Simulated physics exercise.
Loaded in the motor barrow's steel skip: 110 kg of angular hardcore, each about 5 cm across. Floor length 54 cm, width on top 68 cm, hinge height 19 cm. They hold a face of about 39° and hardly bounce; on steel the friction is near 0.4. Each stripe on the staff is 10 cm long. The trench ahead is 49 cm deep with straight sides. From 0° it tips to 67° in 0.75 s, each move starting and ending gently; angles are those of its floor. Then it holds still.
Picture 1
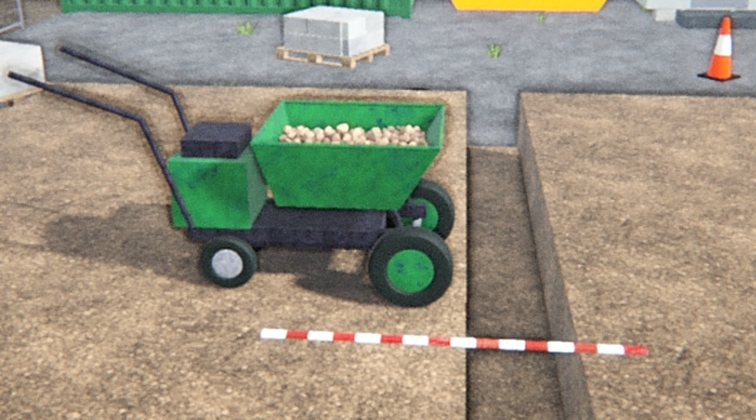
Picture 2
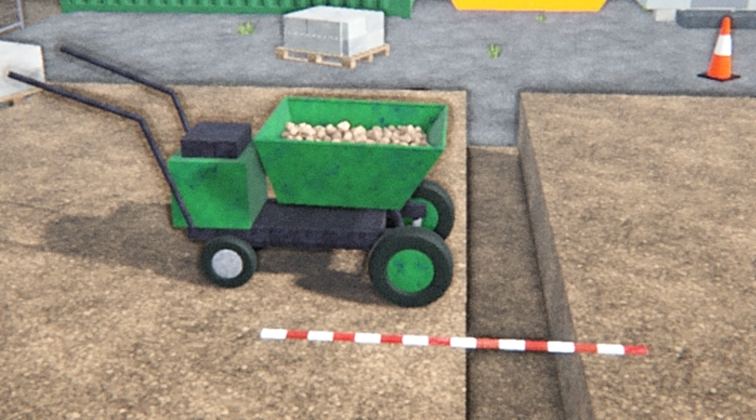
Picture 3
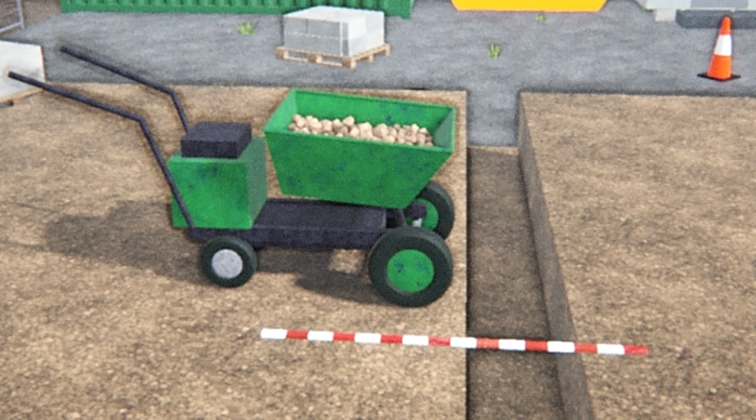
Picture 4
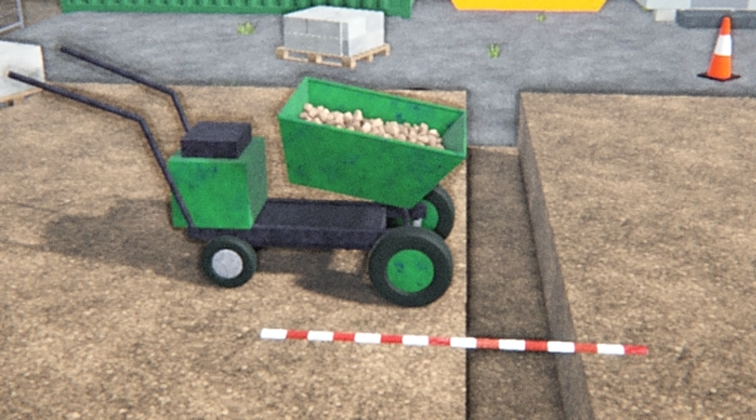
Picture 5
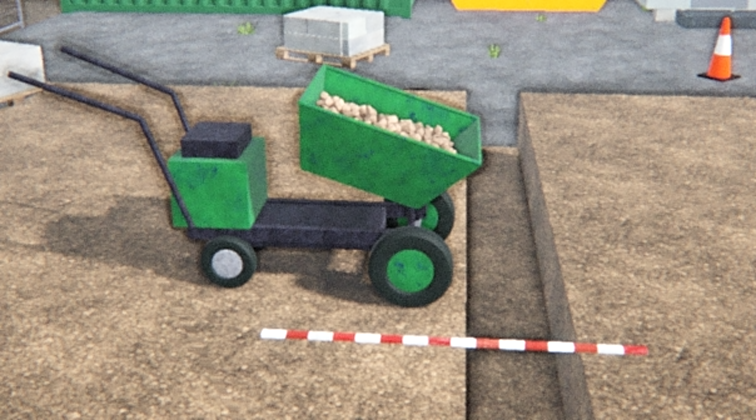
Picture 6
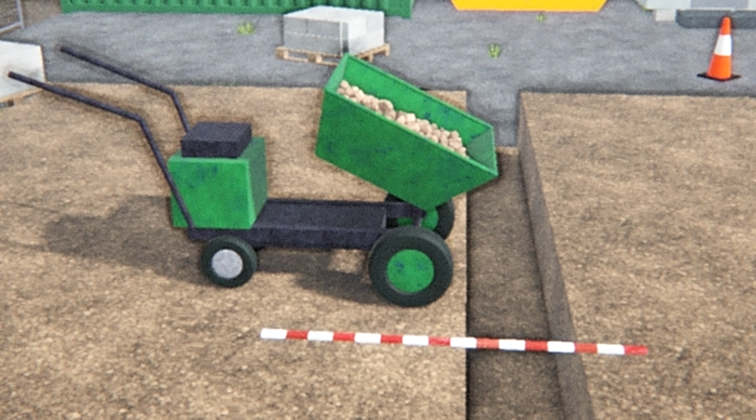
A green motor barrow with dark handles stands on brown, gritty ground beside a straight-sided trench, seen from the side and slightly above. Its green skip holds pale stones, a red-and-white striped staff lies in front across the trench, and grey blocks on a pallet and an orange cone sit behind. The skip's left end gradually rises as it tilts clockwise toward the trench, the stones riding inside, while the barrow and camera stay still.
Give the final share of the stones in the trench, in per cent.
Some 18 per cent of it.
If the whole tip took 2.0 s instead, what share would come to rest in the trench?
It would be near 25 per cent.
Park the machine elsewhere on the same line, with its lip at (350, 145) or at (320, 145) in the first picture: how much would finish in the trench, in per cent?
About 55 and 45 per cent.
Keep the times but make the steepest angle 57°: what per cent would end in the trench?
It would be near 10 per cent.
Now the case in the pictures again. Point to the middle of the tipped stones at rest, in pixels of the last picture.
Around (590, 282).
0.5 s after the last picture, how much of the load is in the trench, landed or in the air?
Some 5 per cent.
Then, 0.2 s after the last picture the floor is at 56°, 100 % in the skip; the foremost stones are at (513, 198).
Then, 0.5 s after the last picture the floor is at 67°, 91 % in the skip, 5 % in the trench, 5 % past the trench; the foremost stones are at (592, 277).
Then, 0.9 s after the last picture the floor is at 67°, 58 % in the skip, 8 % in the trench, 34 % past the trench; the foremost stones are at (705, 286).
Then, 2.8 s after the last picture the floor is at 67°, 48 % in the skip, 18 % in the trench, 34 % past the trench; the foremost stones are past the picture's edge.
